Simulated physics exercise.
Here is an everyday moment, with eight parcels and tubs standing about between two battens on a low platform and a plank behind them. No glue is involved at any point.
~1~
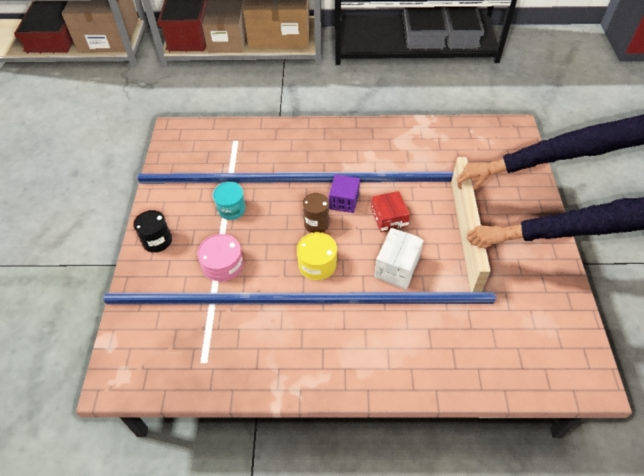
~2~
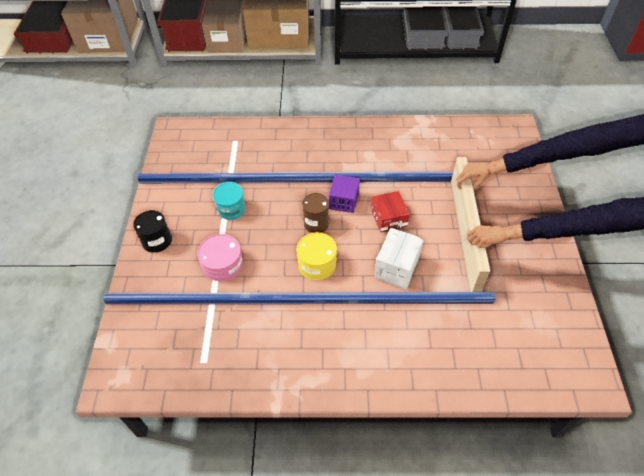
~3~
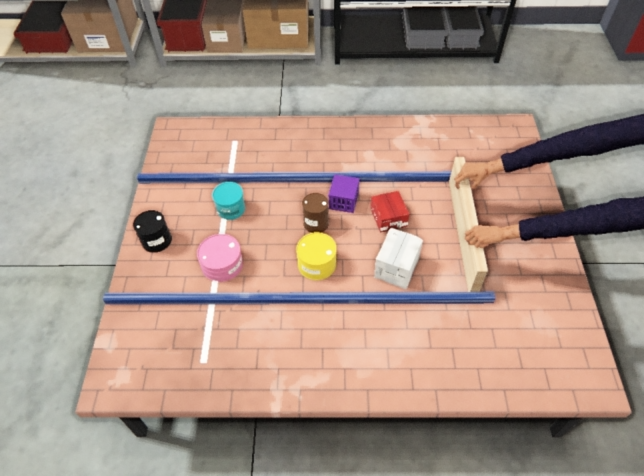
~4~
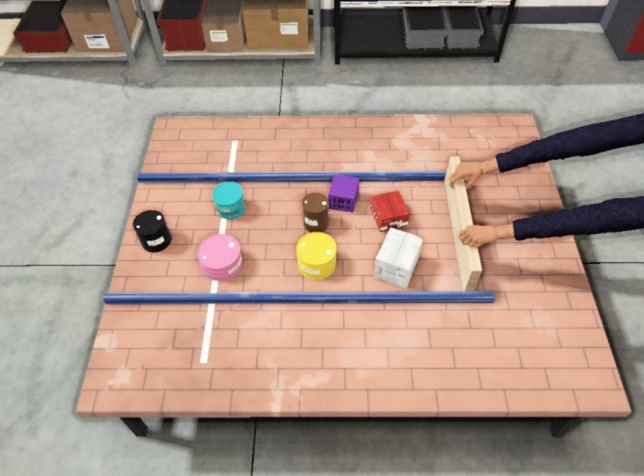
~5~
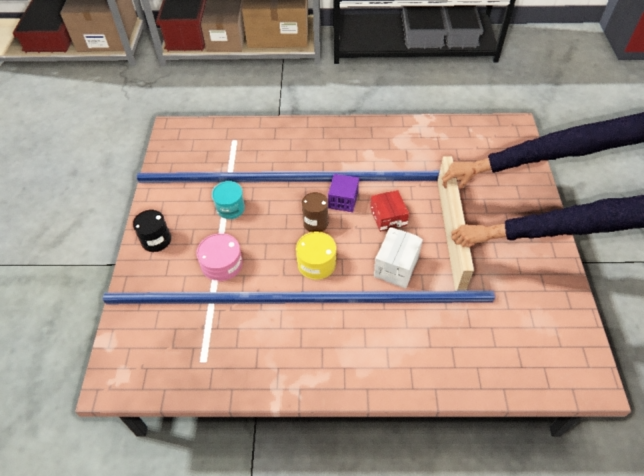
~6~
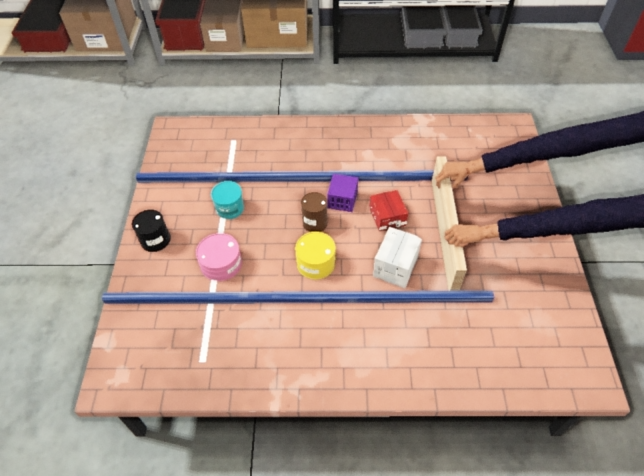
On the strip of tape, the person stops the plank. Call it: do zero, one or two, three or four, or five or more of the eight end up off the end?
Zero end up off it.
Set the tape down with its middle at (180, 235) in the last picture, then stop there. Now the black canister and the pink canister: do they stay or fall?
The black canister comes off and the pink canister comes off.
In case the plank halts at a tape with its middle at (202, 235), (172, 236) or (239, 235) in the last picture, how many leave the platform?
Try 1: 1; try 2: 3; try 3: 0.
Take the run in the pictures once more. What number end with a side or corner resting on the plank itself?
That comes to 3.
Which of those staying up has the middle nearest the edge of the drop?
The pink canister winds up nearest.
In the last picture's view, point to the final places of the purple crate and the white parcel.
Final spots - purple crate (211, 185), white parcel (195, 264).
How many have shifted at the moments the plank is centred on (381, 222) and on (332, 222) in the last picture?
At the first place 3, at the second 5.
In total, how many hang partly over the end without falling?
It totals 1.
Soon after, none off yet; black canister at rest near (152, 231); pink canister at rest near (219, 257); turquoise pail at rest near (228, 201).
After that, none off yet; black canister at rest near (152, 231); pink canister displaced a little near (201, 257); turquoise pail at rest near (228, 201).
In the end, the number that fall off is zero.
